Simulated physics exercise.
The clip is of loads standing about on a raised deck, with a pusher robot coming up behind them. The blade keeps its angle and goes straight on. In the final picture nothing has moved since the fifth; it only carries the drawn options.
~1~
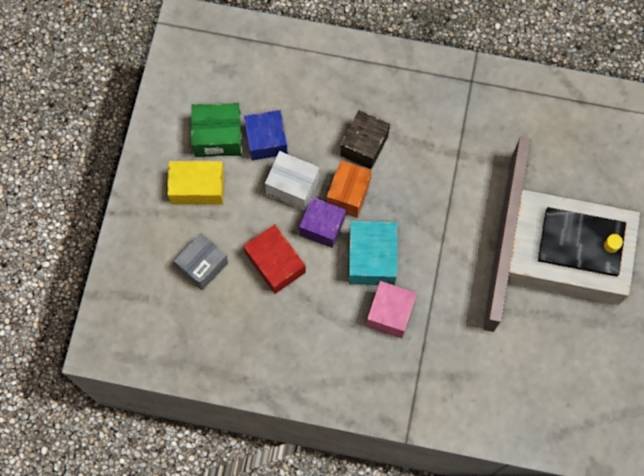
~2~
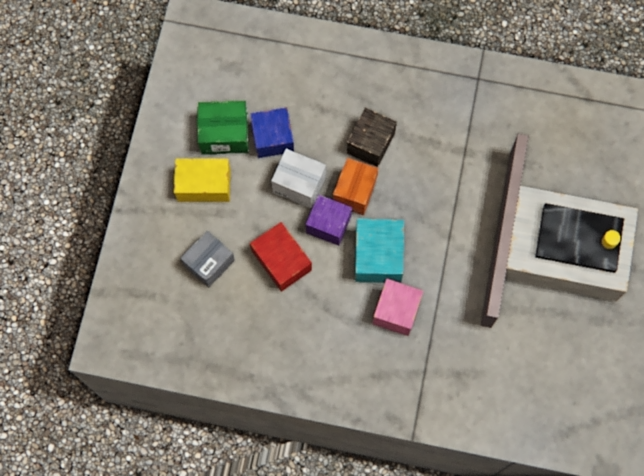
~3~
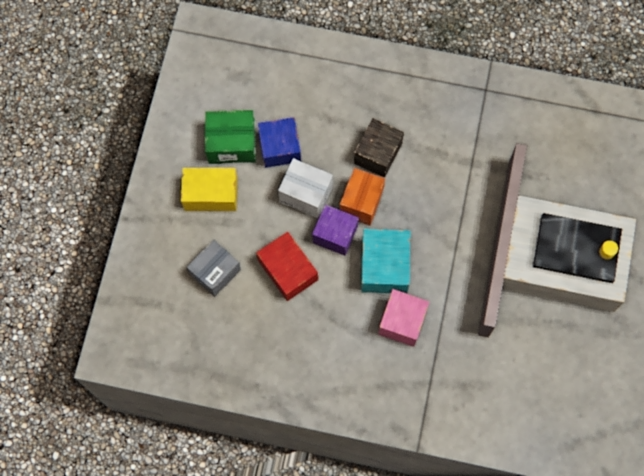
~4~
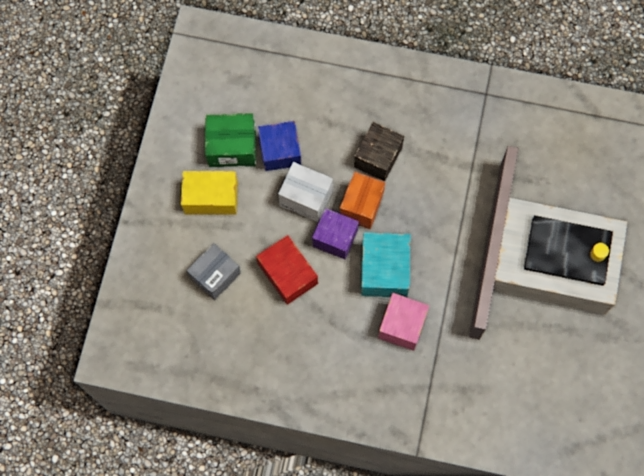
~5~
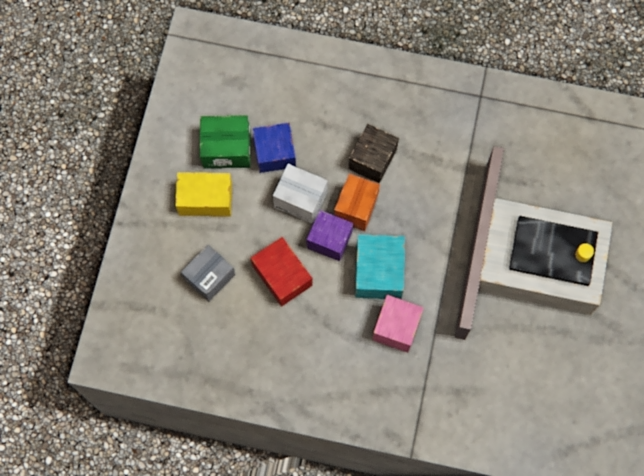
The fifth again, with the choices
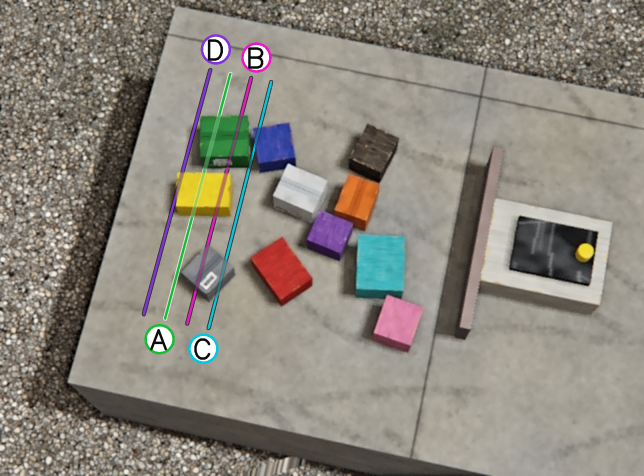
On a raised grey deck, colourful crates and boxes stood still in a loose cluster while a pusher robot with a wide front plate crept a little way left toward them.
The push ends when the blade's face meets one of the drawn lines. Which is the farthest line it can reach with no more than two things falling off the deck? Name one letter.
A.
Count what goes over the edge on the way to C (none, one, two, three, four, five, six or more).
In all, none.
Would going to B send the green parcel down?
Yes.
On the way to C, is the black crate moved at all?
Yes.
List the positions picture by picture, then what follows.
Robot (576, 240); black crate (365, 139); blue crate (266, 135), in the first frame.
Robot (574, 236); turquoise crate (379, 251), in the second frame.
Robot (572, 246); yellow crate (210, 190), in the third frame.
Robot (562, 249); purple crate (335, 234), in the fourth frame.
Robot (548, 249); red crate (282, 272); pink crate (398, 324); orange box (357, 202), in the fifth frame.
On the marked copy, A at (199, 192); B at (220, 197); C at (241, 201); D at (178, 188).
Following A. Soon after the start, robot (445, 228); pink crate (338, 324); black crate (369, 154).
Later, robot (341, 206); yellow crate (170, 180); green parcel (191, 132).
In the end, robot (263, 190); green parcel over the edge; yellow crate over the edge; two fallen.
As for the rest, B is within the limit but short; C is within the limit but short; D drops six.
